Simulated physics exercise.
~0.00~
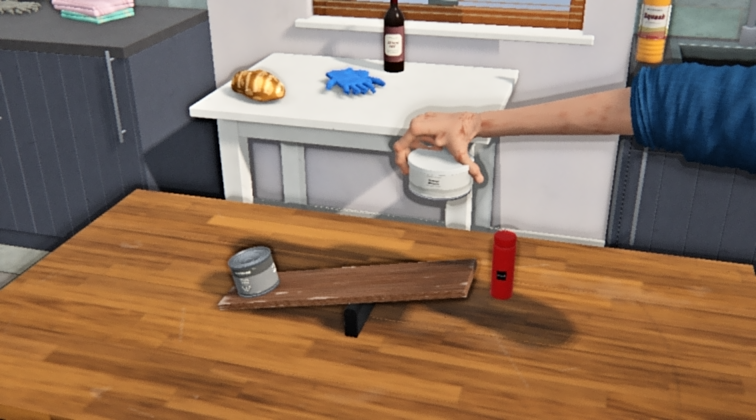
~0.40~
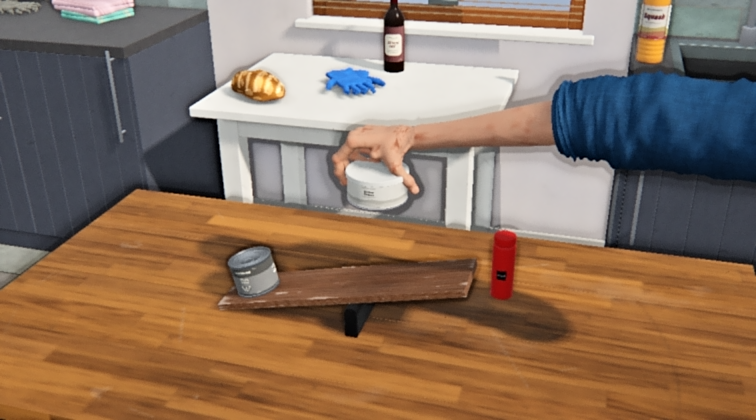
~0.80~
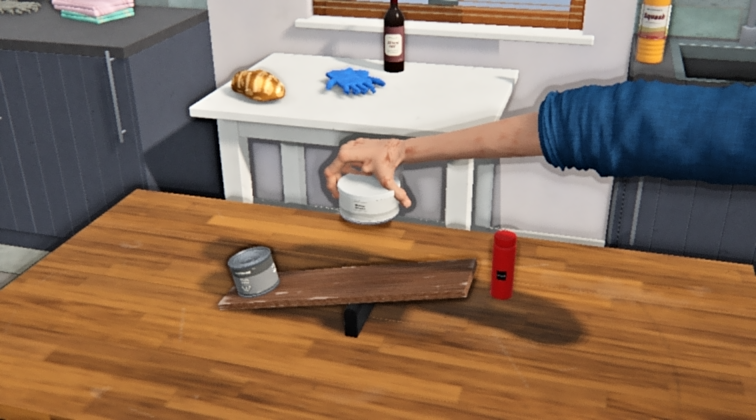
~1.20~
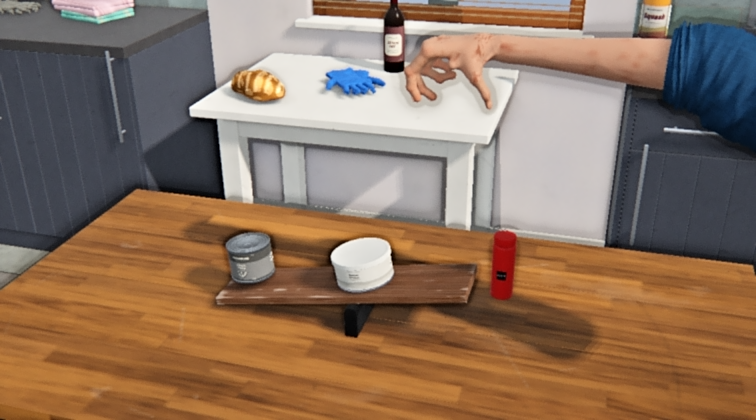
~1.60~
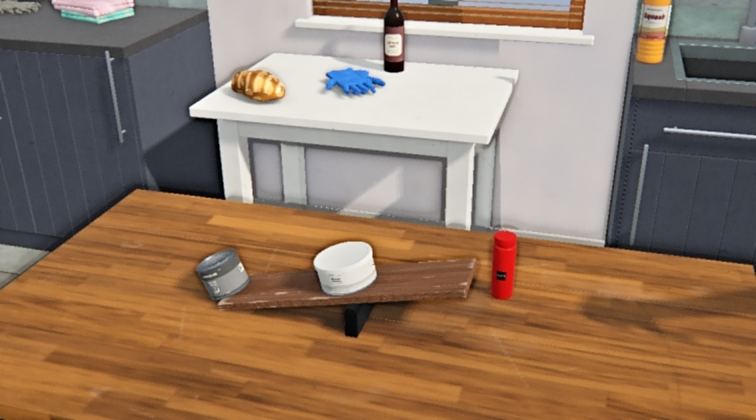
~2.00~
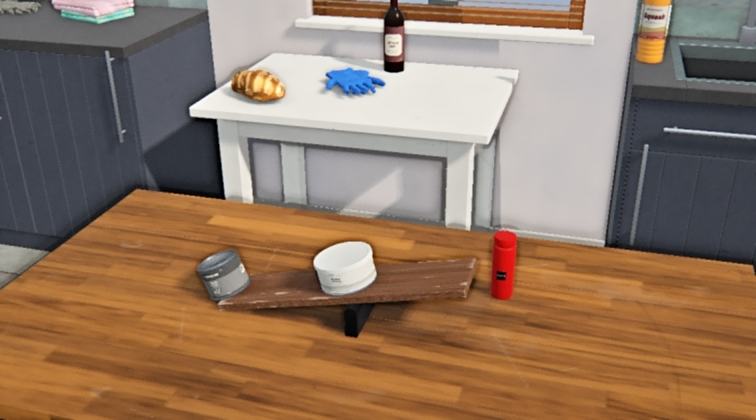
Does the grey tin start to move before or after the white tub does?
The grey tin starts to move after the white tub. The hand is already carrying the tub over the plank while the tin sits still, and the tin shifts only once the tub is on the plank.
